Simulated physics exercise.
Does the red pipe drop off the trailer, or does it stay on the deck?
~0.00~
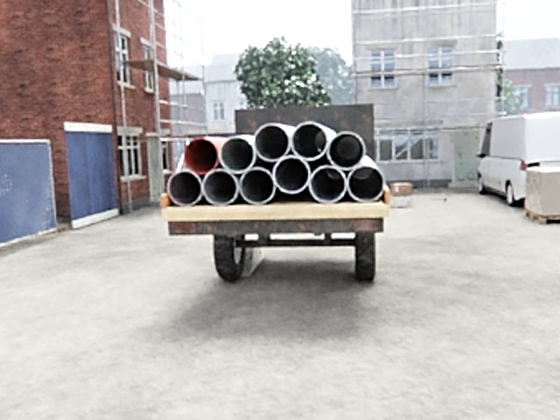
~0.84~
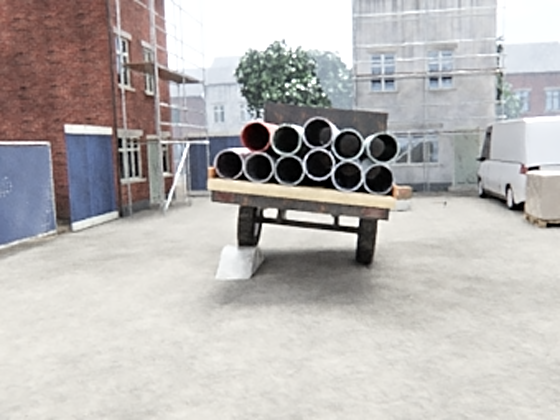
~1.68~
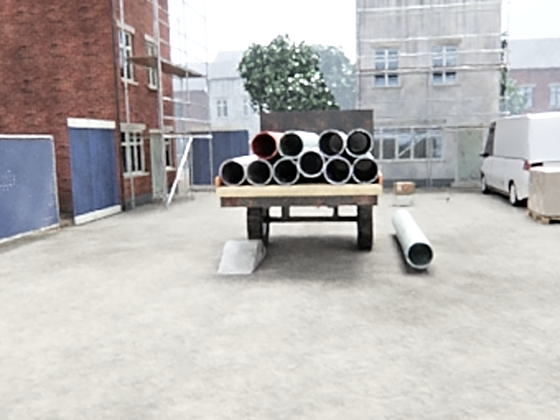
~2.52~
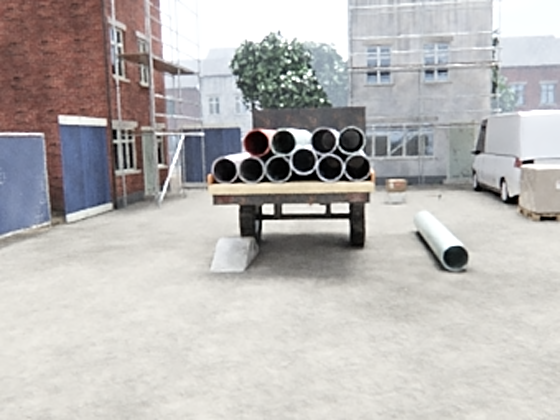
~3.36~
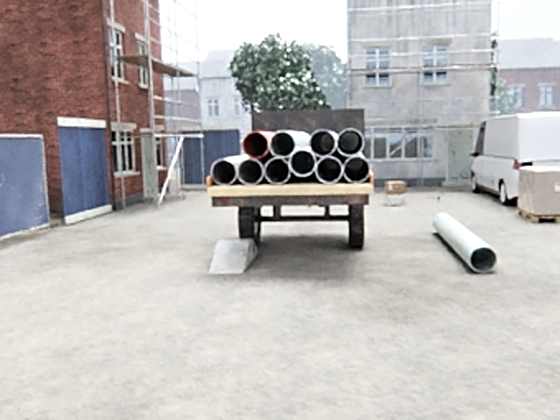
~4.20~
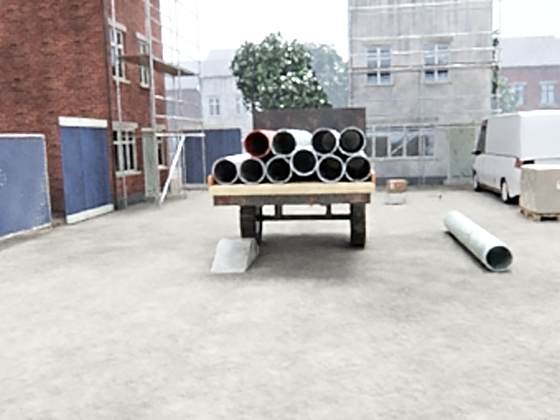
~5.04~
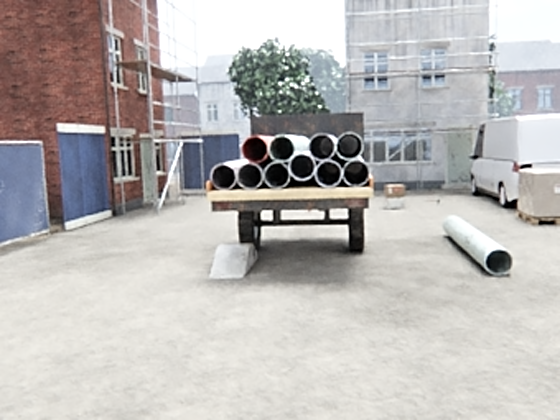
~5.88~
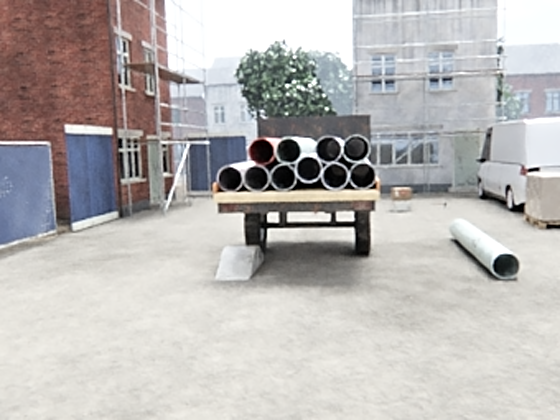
The red pipe stays on the deck, resting on top of other pipes. Only a grey pipe ends up on the ground to the right.
